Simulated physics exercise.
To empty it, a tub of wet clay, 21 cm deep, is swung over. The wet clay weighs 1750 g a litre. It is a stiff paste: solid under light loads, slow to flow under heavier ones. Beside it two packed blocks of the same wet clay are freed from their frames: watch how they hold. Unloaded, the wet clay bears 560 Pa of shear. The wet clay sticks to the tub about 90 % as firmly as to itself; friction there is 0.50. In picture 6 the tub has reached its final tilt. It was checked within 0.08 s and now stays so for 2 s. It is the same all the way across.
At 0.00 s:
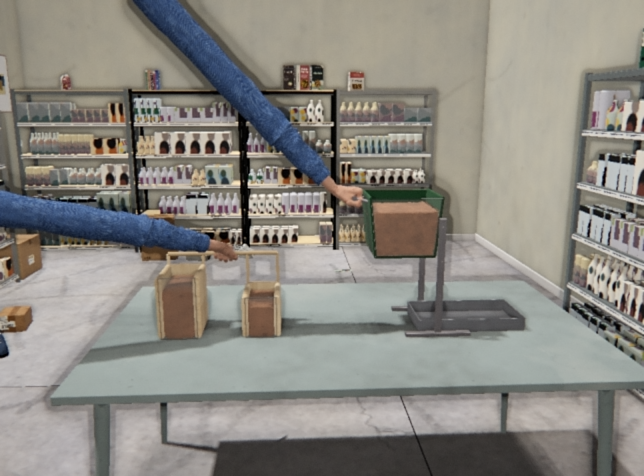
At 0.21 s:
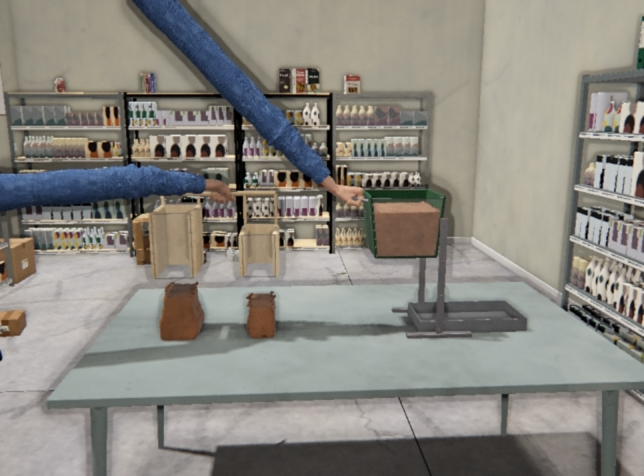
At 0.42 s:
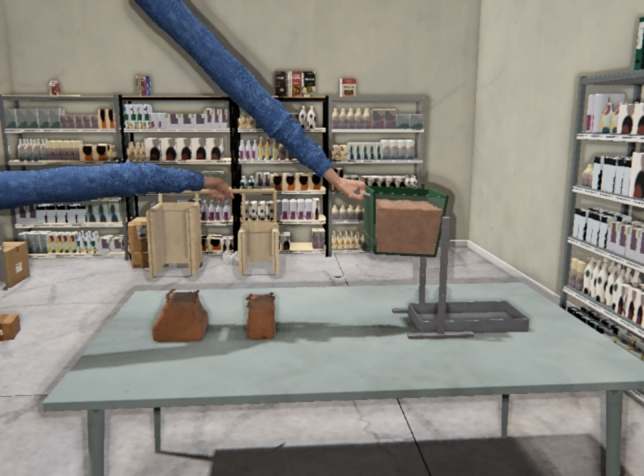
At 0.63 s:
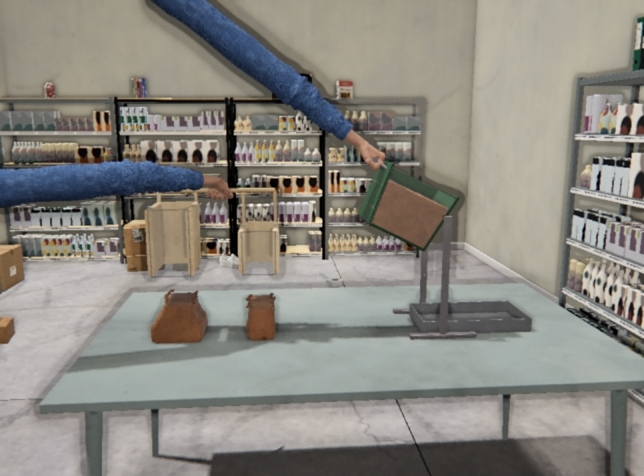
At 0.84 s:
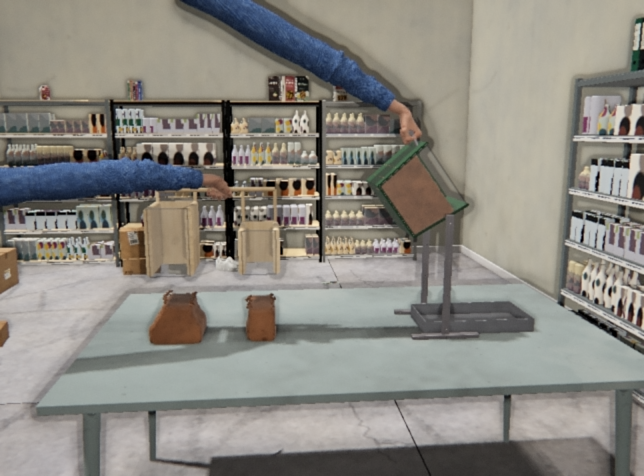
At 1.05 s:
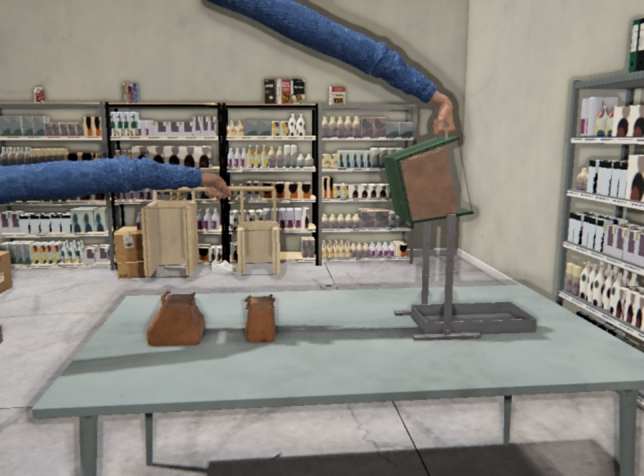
A hand tips a green tub of brown clay rightward after two clay blocks are unframed.
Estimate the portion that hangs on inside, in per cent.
About 100 %.
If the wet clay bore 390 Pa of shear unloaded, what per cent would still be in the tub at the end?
In that case some 70 per cent.
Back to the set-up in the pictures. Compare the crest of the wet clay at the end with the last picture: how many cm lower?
Some 5 cm.
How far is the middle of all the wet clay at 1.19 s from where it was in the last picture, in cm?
About 2 cm.
By 1.19 s, the tub is at 76 degrees and holds 100 %.
By 1.36 s, the tub is at 76 degrees and holds 100 %.
By 1.53 s, the tub is at 76 degrees and holds 100 %.
By 1.70 s, the tub is at 76 degrees and holds 100 %.
By 3.05 s, at the end, the tub is at 76 degrees and holds 100 %.
